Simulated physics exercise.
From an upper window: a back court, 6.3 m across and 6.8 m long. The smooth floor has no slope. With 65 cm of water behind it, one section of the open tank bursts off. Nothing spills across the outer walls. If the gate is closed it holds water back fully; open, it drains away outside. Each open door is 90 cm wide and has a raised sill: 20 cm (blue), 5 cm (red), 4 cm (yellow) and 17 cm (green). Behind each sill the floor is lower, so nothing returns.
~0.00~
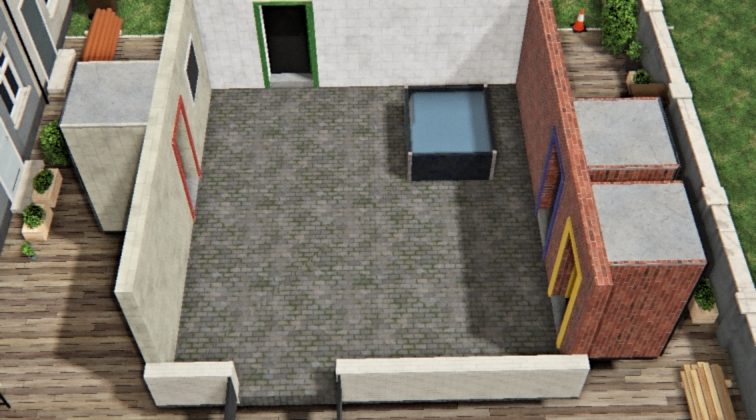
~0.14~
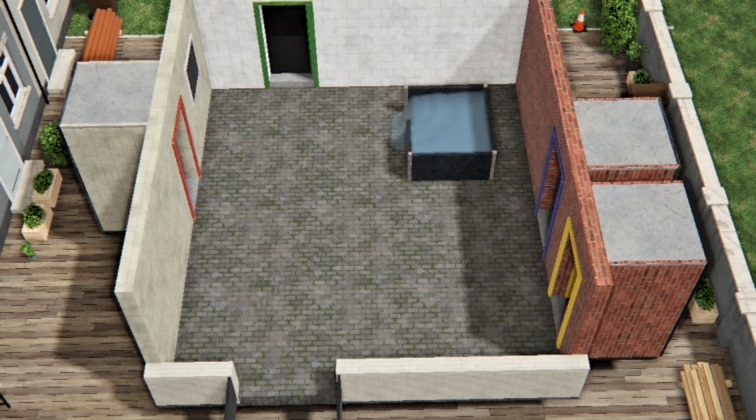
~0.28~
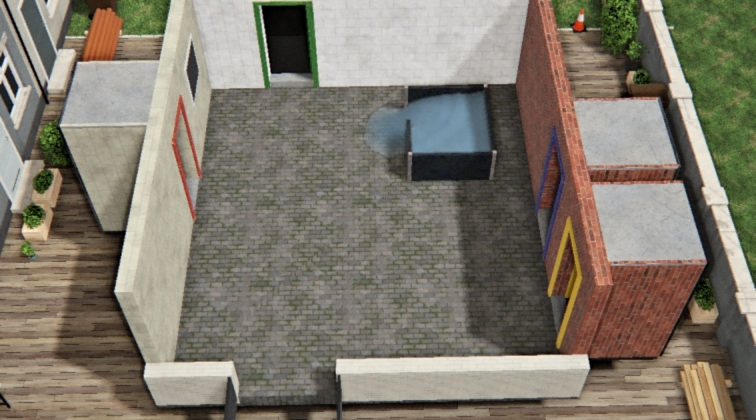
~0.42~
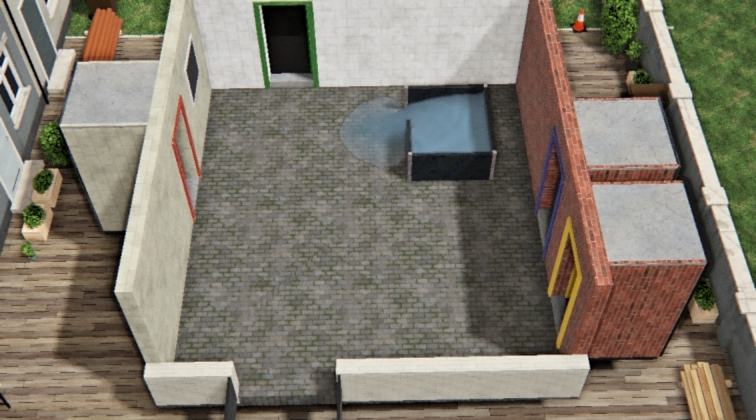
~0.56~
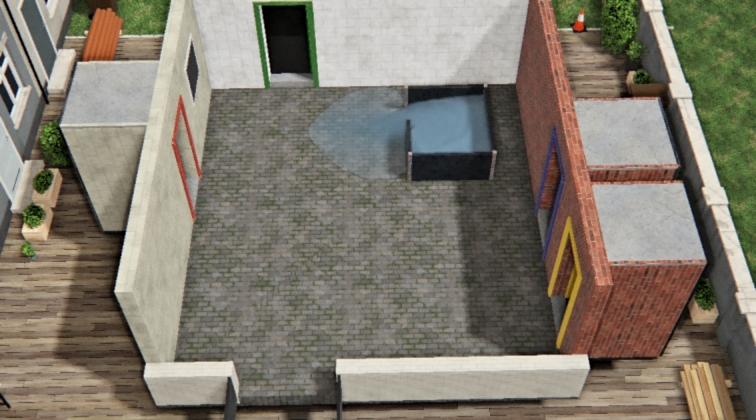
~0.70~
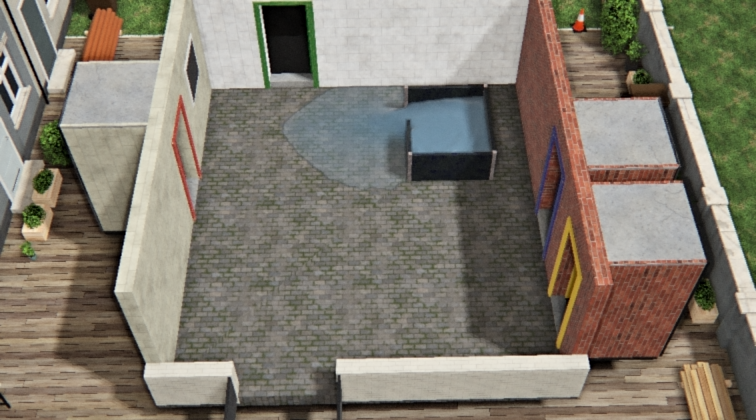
Water pours from the left side of a dark-sided open tank near the back right of a grey paved court, seen from a high window that stays still. Around the floor stand a pale wall with a red-edged doorway at left, a white back wall with a green one, and a brick wall with blue and yellow ones at right. The water, still at first, spreads leftward across the paving in a widening, thin bluish fan.
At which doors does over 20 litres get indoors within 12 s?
Within that time: At the blue door it does not reach the limit; at the red door it passes the limit; at the yellow door it stays under the limit; at the green door it keeps below the limit.
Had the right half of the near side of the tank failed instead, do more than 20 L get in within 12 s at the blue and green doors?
Against that limit: Blue below, green under.
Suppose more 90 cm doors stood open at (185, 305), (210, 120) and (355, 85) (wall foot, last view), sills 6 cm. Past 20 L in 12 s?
In turn: Below, past it, past it.
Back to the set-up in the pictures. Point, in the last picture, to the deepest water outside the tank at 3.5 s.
Near (254, 104).
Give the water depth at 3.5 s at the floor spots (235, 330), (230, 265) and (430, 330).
About 0, 3 and 0 cm.
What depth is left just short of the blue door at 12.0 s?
About 2.5 cm.
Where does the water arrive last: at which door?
It is the blue one.
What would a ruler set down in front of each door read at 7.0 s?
In cm: Blue 0, red 6, yellow 0, green 8.
After 1.4 s water covers 25 % of the floor and is deepest (28 cm) near (395, 128); blue door not reached, red door not reached, yellow door not reached, green door 15 cm at the sill, 0 L in.
After 2.2 s water covers 30 % of the floor and is deepest (37 cm) near (220, 99); blue door not reached, red door 12 cm at the sill, 2 L in, yellow door not reached, green door 13 cm at the sill, 0 L in.
After 3.5 s water covers 35 % of the floor and is deepest (22 cm) near (254, 104); blue door not reached, red door 11 cm at the sill, 32 L in, yellow door not reached, green door 9 cm at the sill, 0 L in.
After 7.0 s water covers 60 % of the floor and is deepest (12 cm) near (176, 354); blue door not reached, red door 6 cm at the sill, 50 L in, yellow door not reached, green door 8 cm at the sill, 0 L in.
After 12.0 s water covers 85 % of the floor and is deepest (6 cm) near (540, 377); blue door 2 cm at the sill, 0 L in, red door 4 cm at the sill, 52 L in, yellow door 6 cm at the sill, 1 L in, green door 4 cm at the sill, 0 L in.
